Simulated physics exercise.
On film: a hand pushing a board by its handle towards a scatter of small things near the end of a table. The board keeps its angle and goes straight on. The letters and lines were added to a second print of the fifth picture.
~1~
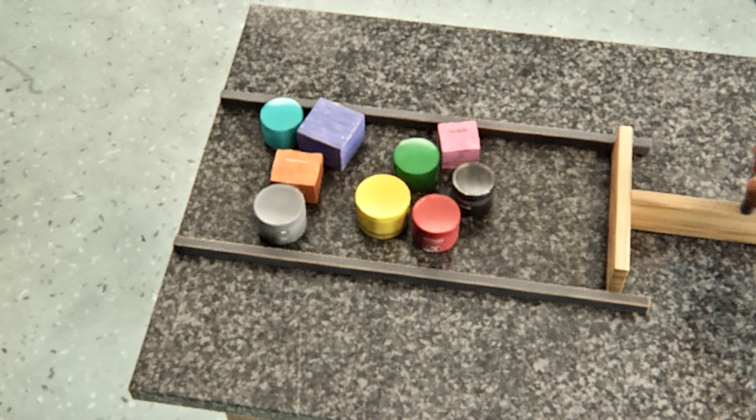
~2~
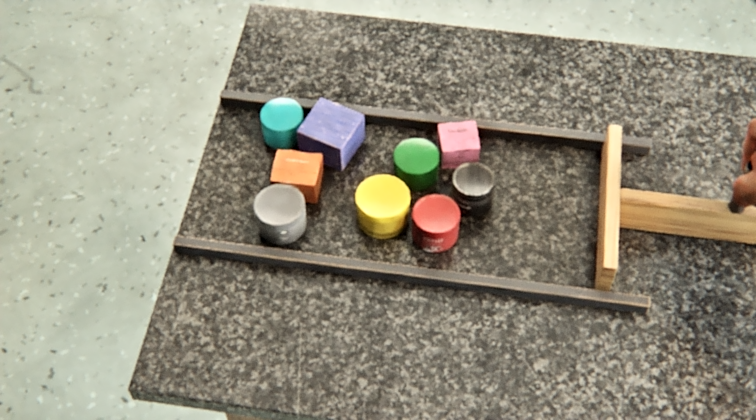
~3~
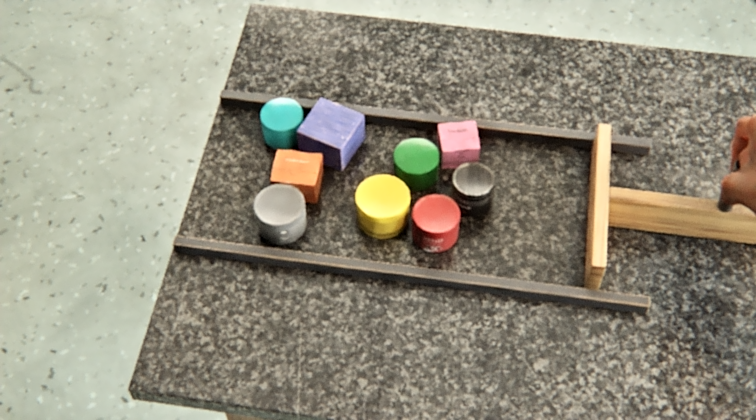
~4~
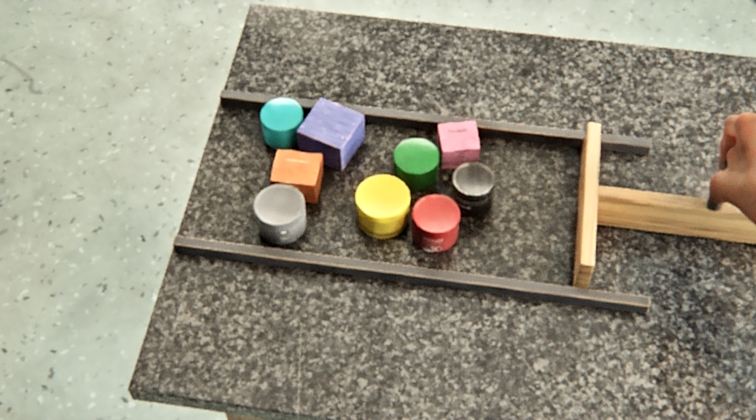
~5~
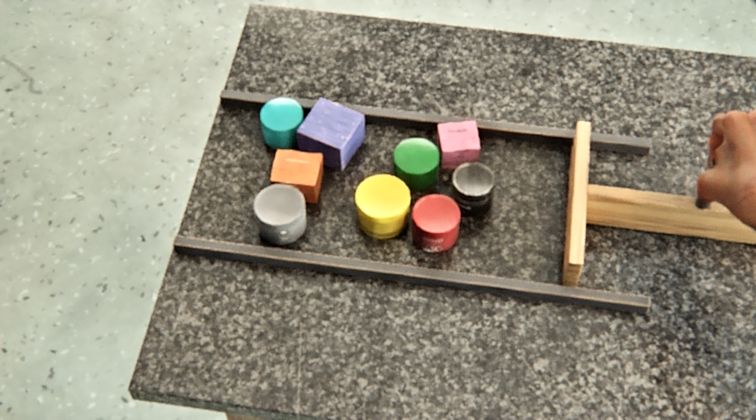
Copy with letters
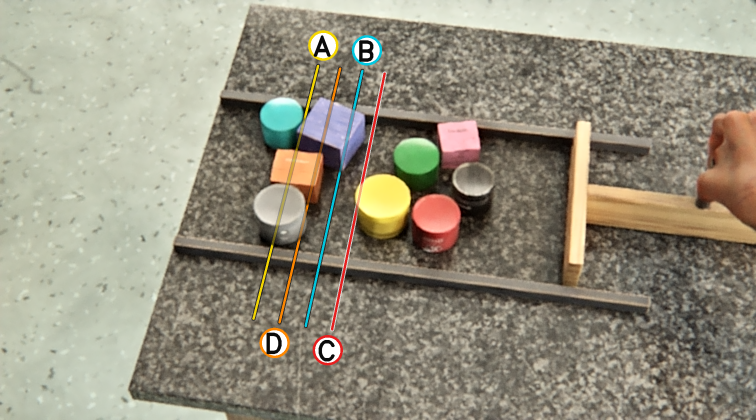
At first, a wooden board with a handle stands at the right of two dark rails, apart from a scatter of colourful tubs and blocks on a speckled table. A hand comes into view at the right and pushes the board steadily a short way left, while the small things stay still, untouched.
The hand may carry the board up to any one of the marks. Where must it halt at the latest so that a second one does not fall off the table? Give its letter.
Up to line D.
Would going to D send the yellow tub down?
No.
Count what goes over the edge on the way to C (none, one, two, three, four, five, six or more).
The count is none.
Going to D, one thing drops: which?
The turquoise pot goes over.
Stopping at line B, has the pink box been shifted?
By then, yes.
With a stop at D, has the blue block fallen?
By then, no.
On the marked copy, A at (289, 182); B at (336, 188); C at (361, 191); D at (312, 185).
Taking D. A third of the way, board (483, 177); black tub (453, 188); turquoise pot (283, 125).
Two thirds of the way, board (387, 166); turquoise pot (260, 117); grey tub (264, 219).
When it is over, board (316, 157); turquoise pot over the edge; orange box (210, 153); one fallen.
As for the rest, A drops two; B is within the limit but short; C is within the limit but short.
